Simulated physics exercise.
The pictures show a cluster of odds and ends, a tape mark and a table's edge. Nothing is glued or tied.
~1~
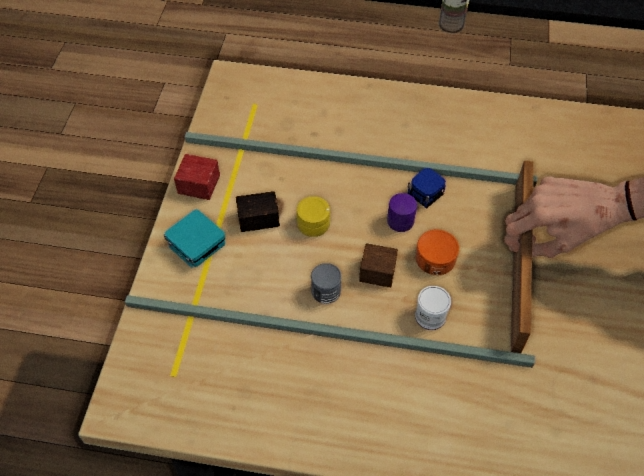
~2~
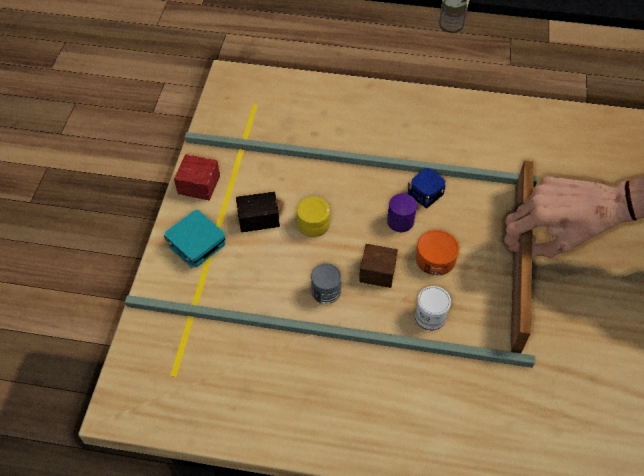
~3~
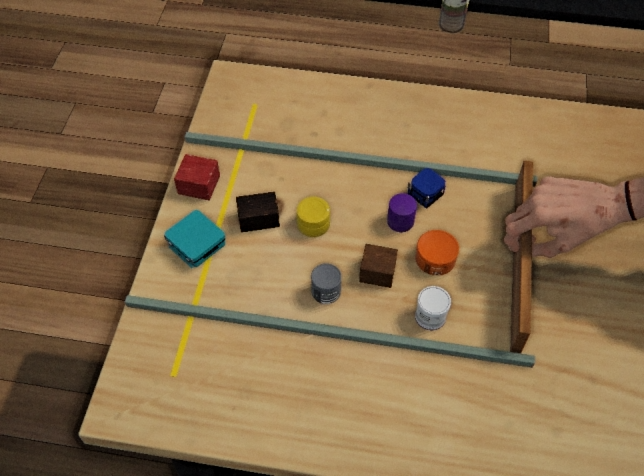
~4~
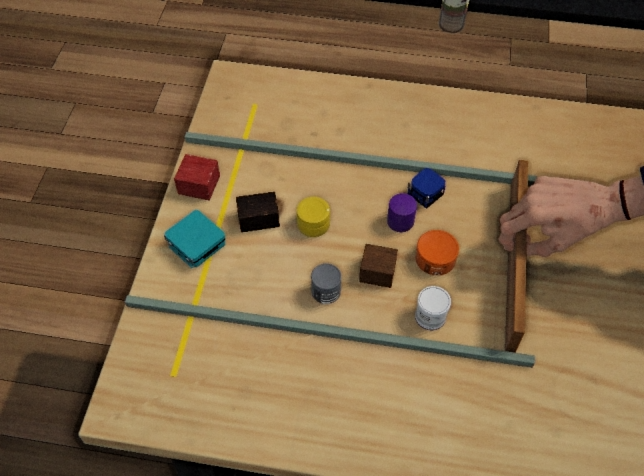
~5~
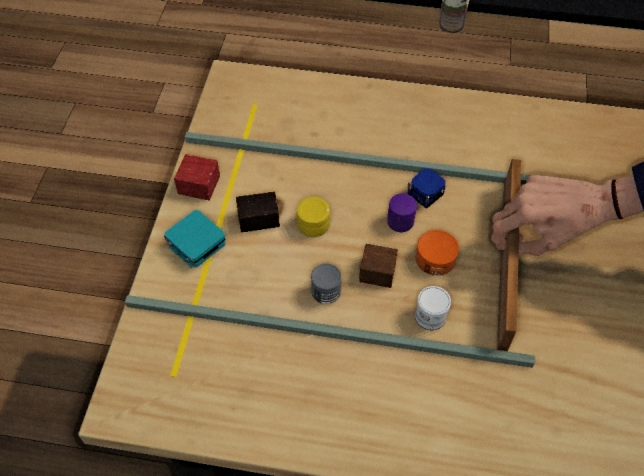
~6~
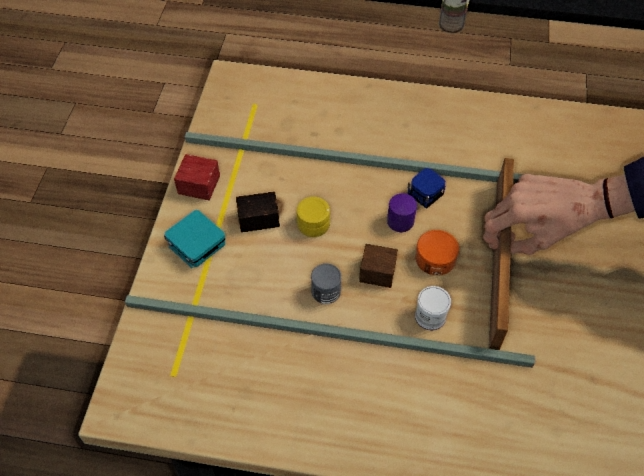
A hand slides a wooden board slightly left between two rails toward scattered small objects.
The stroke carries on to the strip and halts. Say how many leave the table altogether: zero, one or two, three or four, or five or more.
In the end the number that fall off is one or two.
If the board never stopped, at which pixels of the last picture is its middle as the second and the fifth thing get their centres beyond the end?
Near (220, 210) and (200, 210).
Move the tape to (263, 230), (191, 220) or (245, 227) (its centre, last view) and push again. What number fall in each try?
The counts: 0, 5 and 0.
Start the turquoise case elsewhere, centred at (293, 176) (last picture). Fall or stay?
It survives.
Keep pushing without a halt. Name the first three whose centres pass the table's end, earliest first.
In order: The red block, the turquoise case, the black block.
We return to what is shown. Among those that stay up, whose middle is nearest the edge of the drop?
The turquoise case ends nearest.
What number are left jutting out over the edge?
The number is 2.
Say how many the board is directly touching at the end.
It touches 5.
Early on, none off yet; red block at rest near (197, 177); turquoise case at rest near (196, 240); black block at rest near (258, 212).
Finally, the number that fall off is one or two; lost, red block.
